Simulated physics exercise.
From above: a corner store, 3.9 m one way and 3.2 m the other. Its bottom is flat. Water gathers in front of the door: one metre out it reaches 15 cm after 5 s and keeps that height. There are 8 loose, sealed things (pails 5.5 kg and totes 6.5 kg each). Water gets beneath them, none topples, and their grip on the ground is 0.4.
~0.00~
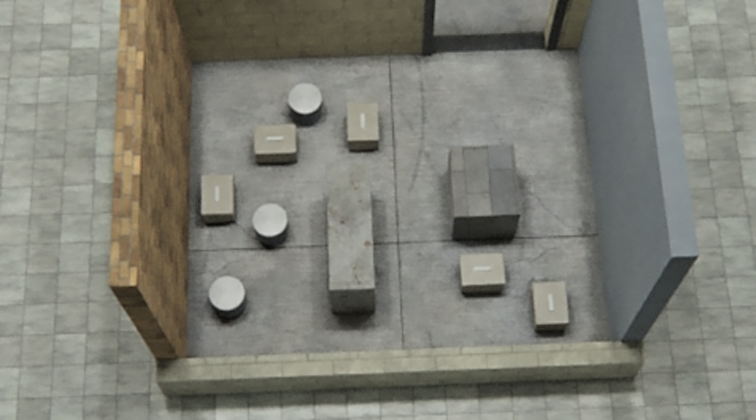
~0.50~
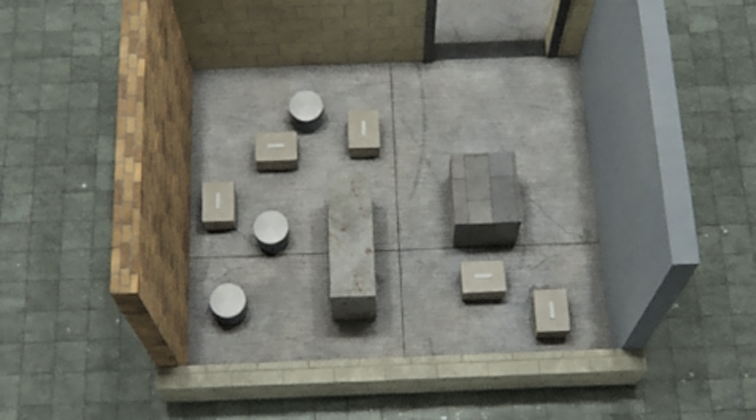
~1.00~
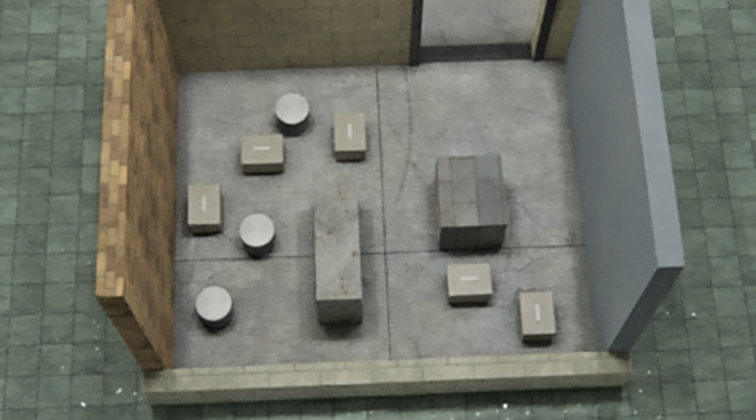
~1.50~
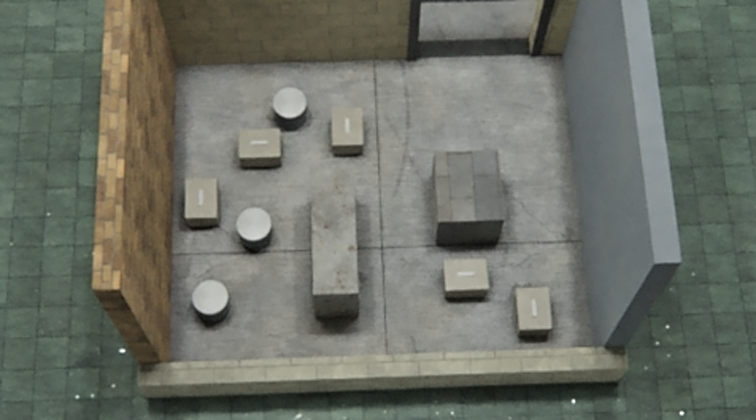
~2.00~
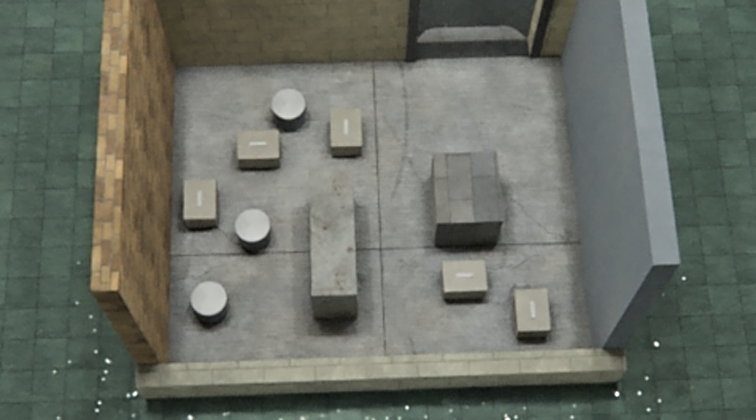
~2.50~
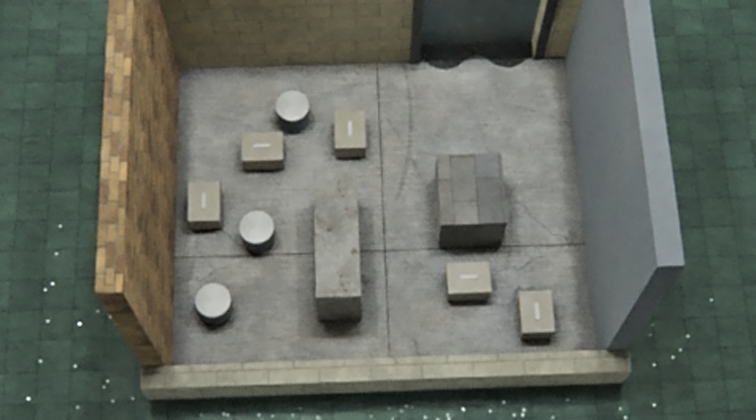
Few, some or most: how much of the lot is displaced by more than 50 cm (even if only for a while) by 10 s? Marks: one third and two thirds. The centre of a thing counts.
Share: Not even a third.
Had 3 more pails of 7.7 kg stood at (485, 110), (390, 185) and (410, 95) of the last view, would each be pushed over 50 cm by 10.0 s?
In turn: More, short of it, under.
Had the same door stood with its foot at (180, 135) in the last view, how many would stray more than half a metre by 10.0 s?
Then 3.
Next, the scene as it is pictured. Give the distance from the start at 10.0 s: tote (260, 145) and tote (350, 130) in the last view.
In turn: 0 cm, 5 cm.
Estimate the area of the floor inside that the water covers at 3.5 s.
About 1.0 m2.
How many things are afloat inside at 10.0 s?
At that moment 2.
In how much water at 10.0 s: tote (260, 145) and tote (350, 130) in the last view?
Roughly 2 and 3 cm.
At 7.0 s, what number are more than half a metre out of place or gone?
0 of them.
After 3.5 s 0 of 8 are over 50 cm from their spots; 0 afloat.
After 4.5 s 0 of 8 are over 50 cm from their spots; 0 afloat.
After 7.0 s 0 of 8 are over 50 cm from their spots; 0 afloat.
After 10.0 s 1 of 8 are over 50 cm from their spots, and 1 have been at some point; 2 afloat.
